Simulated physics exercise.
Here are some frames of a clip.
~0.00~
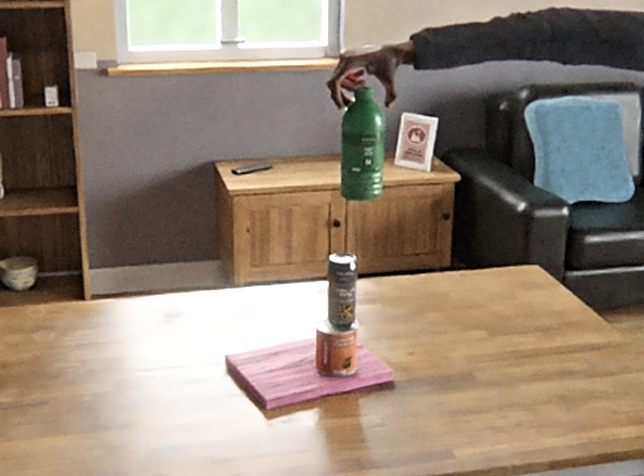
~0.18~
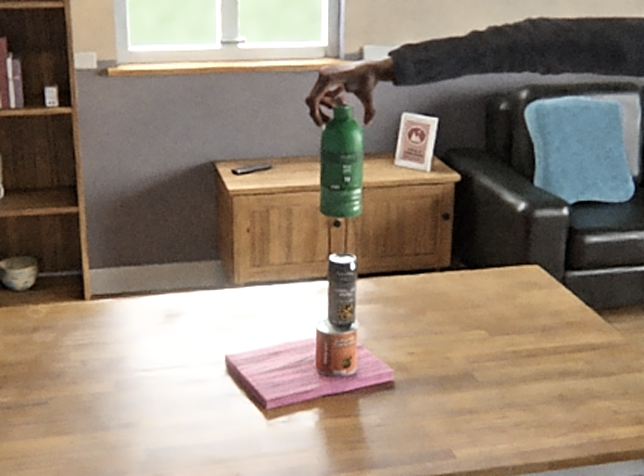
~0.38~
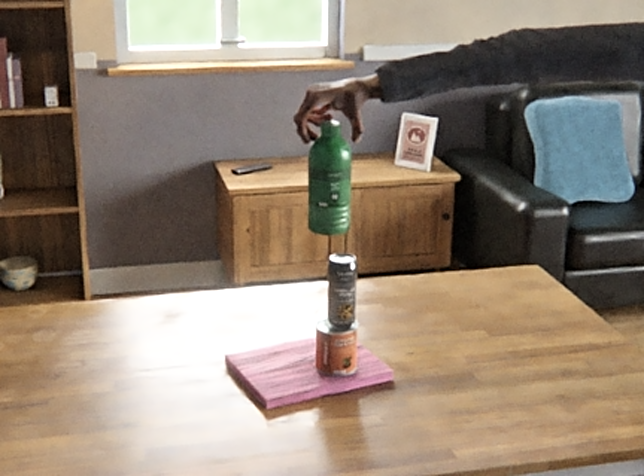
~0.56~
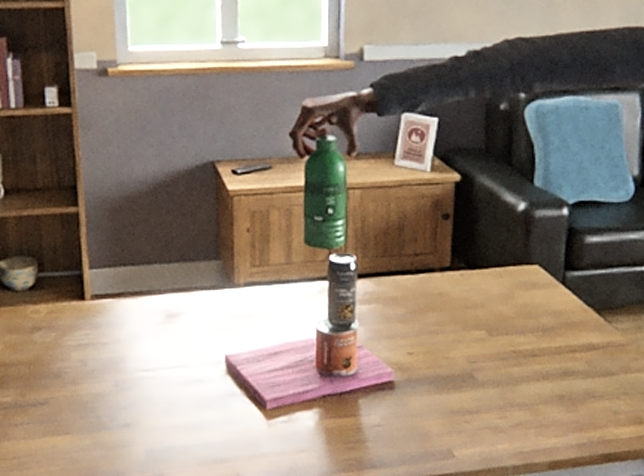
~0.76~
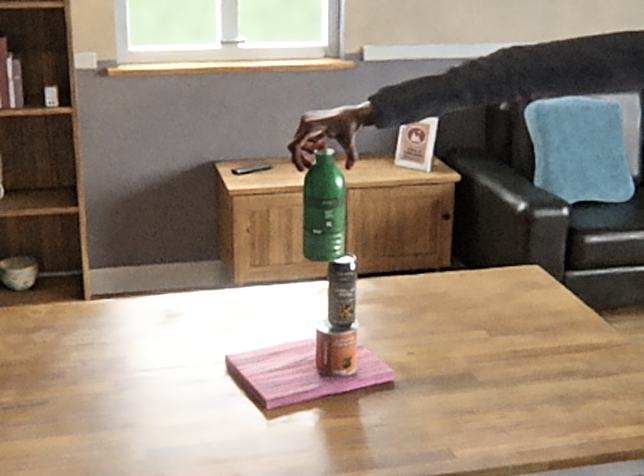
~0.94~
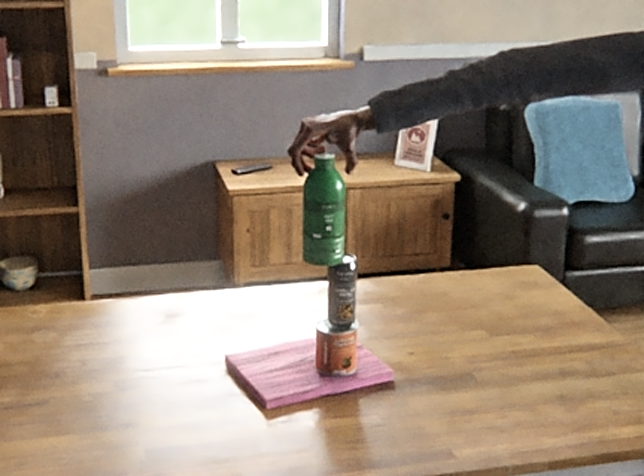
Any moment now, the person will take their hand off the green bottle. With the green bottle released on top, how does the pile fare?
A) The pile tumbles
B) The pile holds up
The pile tumbles.
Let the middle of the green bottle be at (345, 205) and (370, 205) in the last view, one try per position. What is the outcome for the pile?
First case - pile steady; second case - pile falls.
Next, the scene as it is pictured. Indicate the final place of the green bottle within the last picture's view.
Look around (204, 395) in the final frame.
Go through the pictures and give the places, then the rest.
On its way; green bottle (363, 143); pink board (308, 367), in the first picture.
On its way; green bottle (342, 160); orange tin (336, 345), in the second picture.
On its way; green bottle (330, 177); grey can (342, 292), in the third picture.
On its way; green bottle (325, 191); pink board (308, 367), in the fourth picture.
On its way; green bottle (324, 204); orange tin (336, 345), in the fifth picture.
Set down, still held; green bottle (324, 209); grey can (342, 292), in the sixth picture.
After 1.44 s, green bottle now fallen.
After 1.64 s, things are still on the move.
In the end (4.0 s), fallen, green bottle; the other 3 unmoved. At the end, from the last picture's camera, green bottle near (204, 394). The pile gives way.
